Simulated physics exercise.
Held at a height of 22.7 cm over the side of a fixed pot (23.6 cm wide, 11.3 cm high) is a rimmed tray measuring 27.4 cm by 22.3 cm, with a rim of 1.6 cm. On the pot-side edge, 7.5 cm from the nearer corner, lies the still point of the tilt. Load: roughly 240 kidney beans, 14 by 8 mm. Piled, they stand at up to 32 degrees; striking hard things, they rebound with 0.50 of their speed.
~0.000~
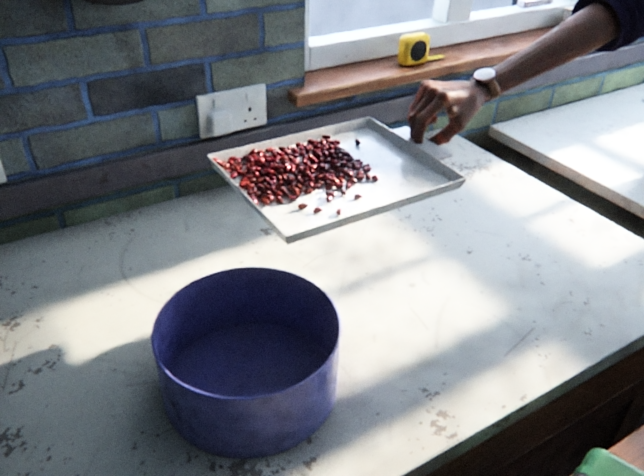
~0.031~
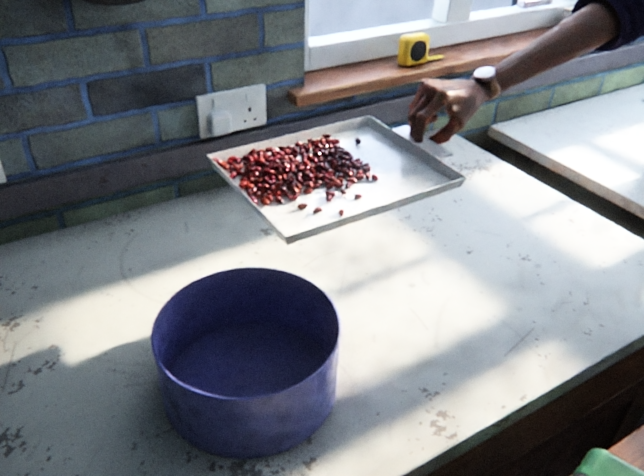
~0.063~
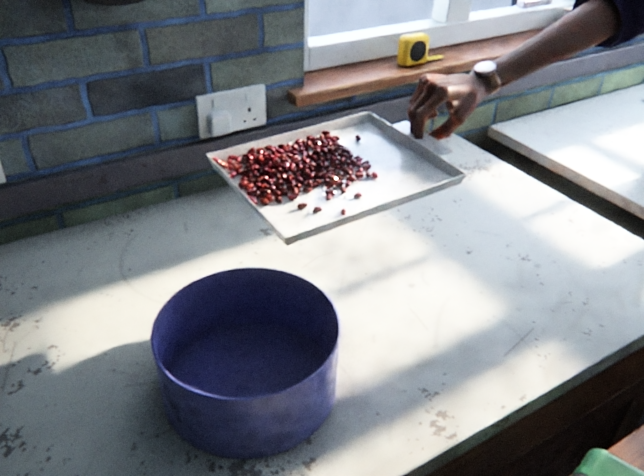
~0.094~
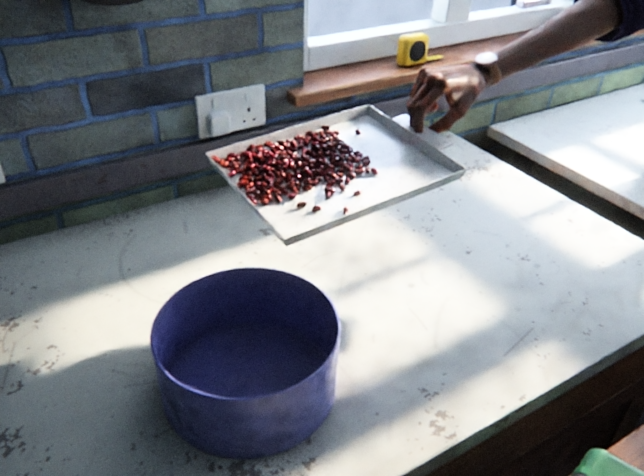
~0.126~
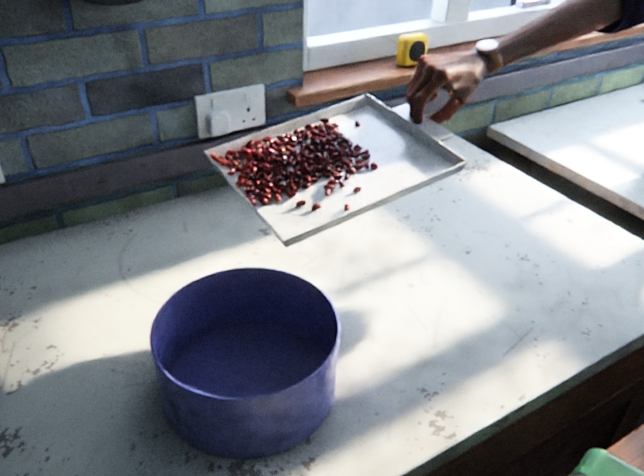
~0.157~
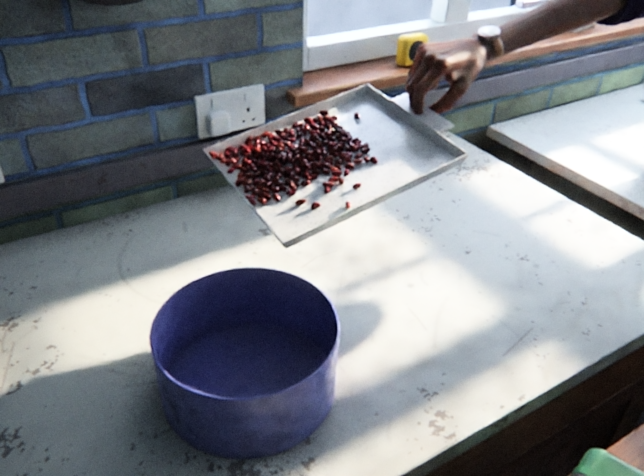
On a worn white counter, a hand gradually tilts a tray of dark red beans.
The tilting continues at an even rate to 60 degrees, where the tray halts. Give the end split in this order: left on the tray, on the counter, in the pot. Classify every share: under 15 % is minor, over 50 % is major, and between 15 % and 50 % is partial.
Tray: Partial, counter: Minor, pot: Major.
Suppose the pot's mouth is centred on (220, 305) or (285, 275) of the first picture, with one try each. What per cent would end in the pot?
First try around 65 %, second around 40 %.
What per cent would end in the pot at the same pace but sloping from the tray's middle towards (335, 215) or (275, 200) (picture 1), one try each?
Estimate: Some 75 % and some 40 % respectively.
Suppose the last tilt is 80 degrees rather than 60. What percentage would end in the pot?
It would be near 95 per cent.
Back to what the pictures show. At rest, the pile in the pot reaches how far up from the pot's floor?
About 1.5 centimetres.
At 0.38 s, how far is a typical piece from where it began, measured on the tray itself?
Displacement on the tray: About 1 cm.
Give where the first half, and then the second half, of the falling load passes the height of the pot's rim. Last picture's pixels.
The first half passes near (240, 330) and the second half near (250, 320).
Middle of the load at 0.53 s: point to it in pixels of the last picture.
Load centre: About (260, 166) px.
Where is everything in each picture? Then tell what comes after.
The first picture shows tray tilt 0 degrees, front corners at (287, 233) and (462, 177); middle of the pieces at (301, 169); pot at (248, 324).
The second picture shows tray tilt 0 degrees, front corners at (287, 233) and (462, 176); middle of the pieces at (301, 169).
The third picture shows tray tilt 2 degrees, front corners at (286, 234) and (462, 173); middle of the pieces at (301, 167).
The fourth picture shows tray tilt 4 degrees, front corners at (286, 235) and (462, 168), lowest corner left front; middle of the pieces at (300, 165).
The fifth picture shows tray tilt 7 degrees, front corners at (285, 237) and (463, 161), lowest corner left front; middle of the pieces at (299, 161).
The sixth picture shows tray tilt 11 degrees, front corners at (284, 239) and (463, 153), lowest corner left front; middle of the pieces at (298, 156); pot at (246, 324). Its pace works out near 110 degrees a second.
After 0.38 s, tilt 36 degrees; the tray holds 100 %, the pot 0 %.
After 0.53 s, tilt 52 degrees; the tray holds 100 %, the pot 0 %.
Then, at 0.81 s, tilt 60 degrees; the tray holds 45 %, the pot 30 %.
In the end, at 1.9 s, tray 35 %, counter 0 %, pot 65 %.
